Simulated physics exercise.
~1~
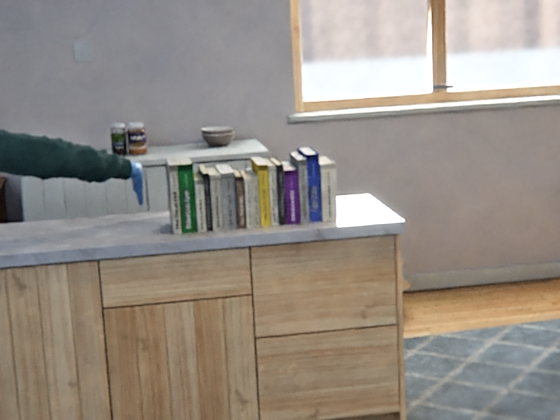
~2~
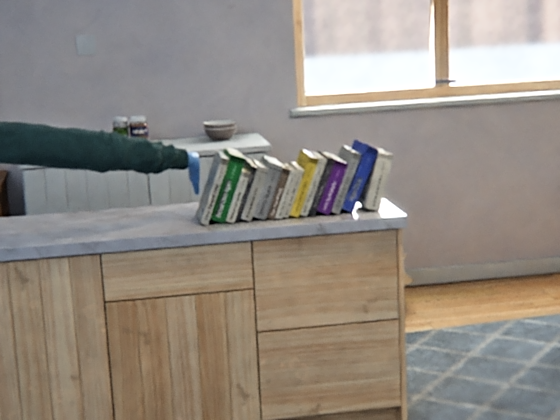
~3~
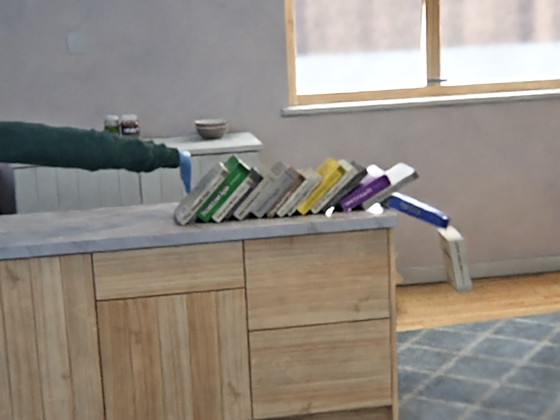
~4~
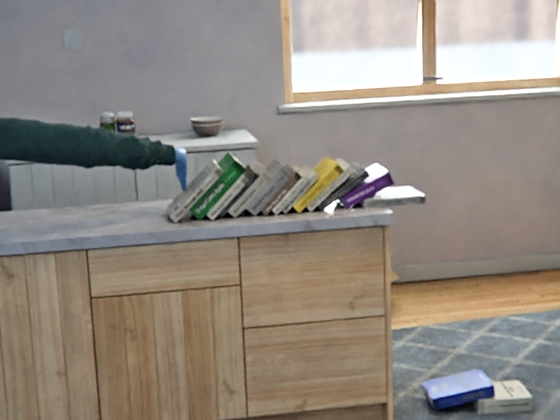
A row of upright books on a wooden counter tipped over to the right when a gloved hand pushed the left end, and the blue book and a pale one slid off onto the floor, leaving the rest leaning, with the purple one near the edge.
